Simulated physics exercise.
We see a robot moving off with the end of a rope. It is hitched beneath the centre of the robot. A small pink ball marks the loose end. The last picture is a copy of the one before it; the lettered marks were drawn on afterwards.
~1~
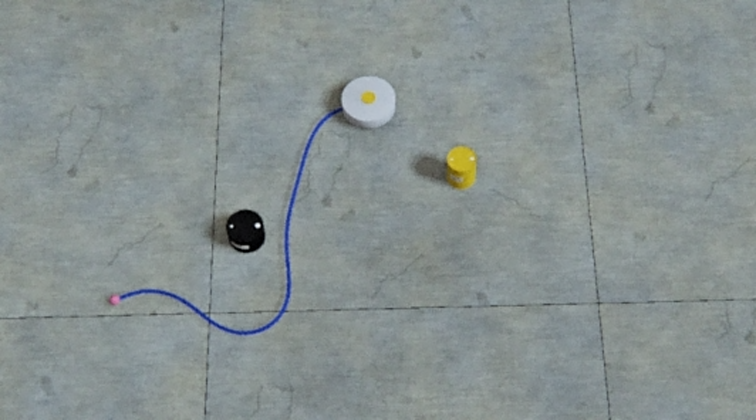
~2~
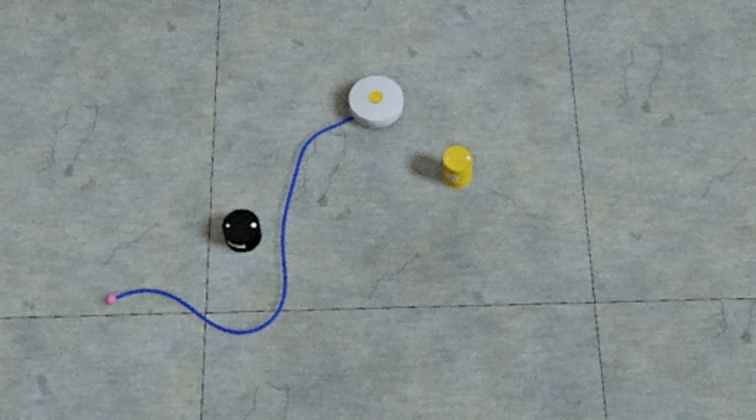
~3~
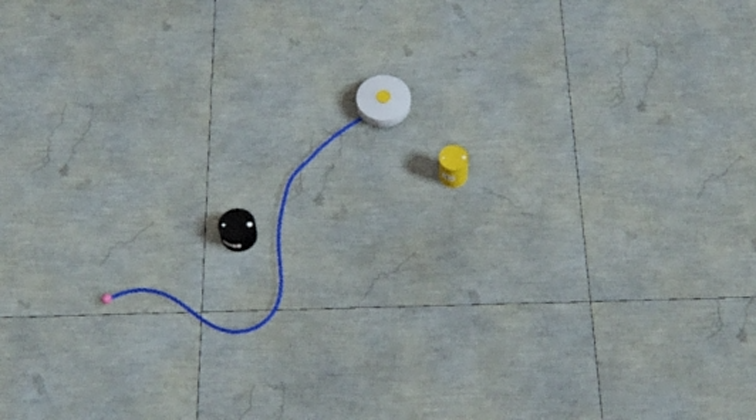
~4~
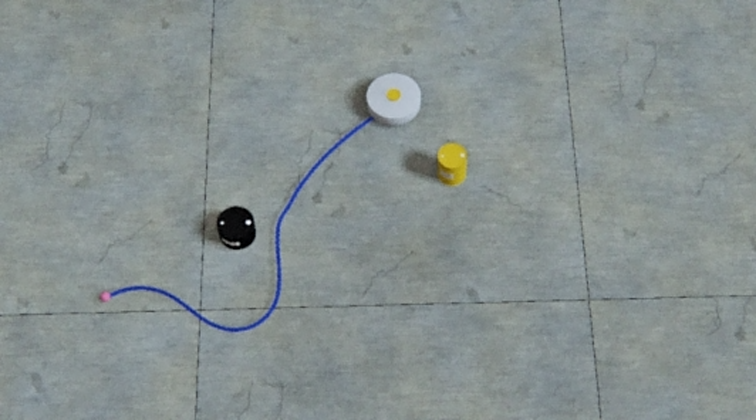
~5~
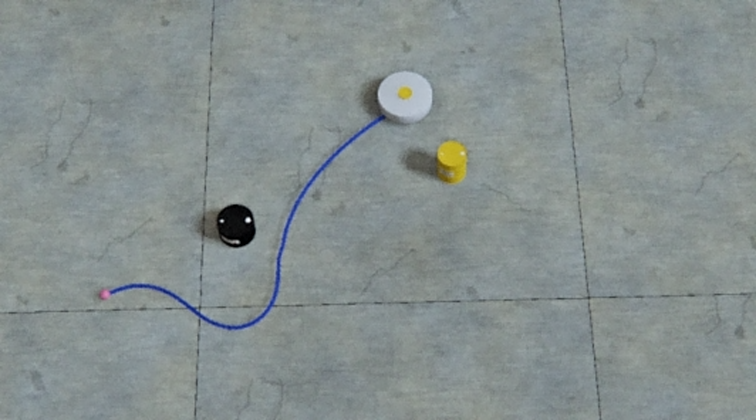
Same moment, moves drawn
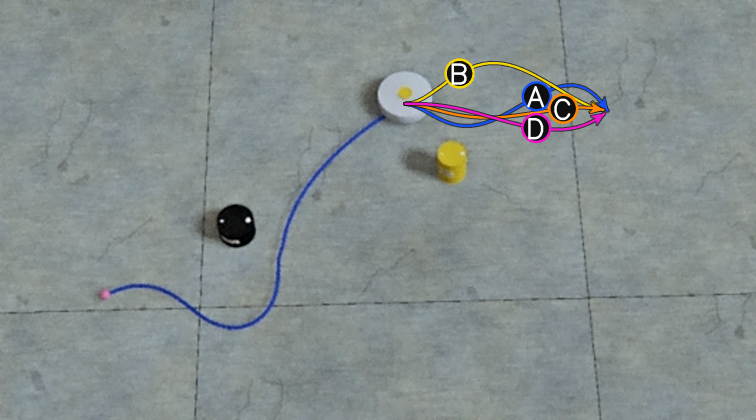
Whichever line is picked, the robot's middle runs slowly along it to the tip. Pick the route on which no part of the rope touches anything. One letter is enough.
Everything stays clear on A.
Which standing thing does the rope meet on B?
It meets the black tub.
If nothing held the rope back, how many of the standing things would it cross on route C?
One.
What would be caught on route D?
It meets the yellow keg.
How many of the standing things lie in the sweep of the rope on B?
One.
On the marked copy, A from (405, 104) via (515, 109) to (608, 111); B from (405, 104) via (503, 64) to (603, 110); C from (405, 104) via (504, 117) to (603, 110); D from (405, 104) via (510, 122) to (605, 114).
Taking A. A third of the way, robot (488, 117), middle of the rope (301, 243), free end (105, 295).
Two thirds of the way, robot (563, 81), middle of the rope (370, 193), free end (161, 284).
When it is over, robot (609, 106), middle of the rope (395, 179), free end (189, 275); nothing has been touched.
As for the rest, B meets the black tub; C meets the yellow keg; D meets the yellow keg.
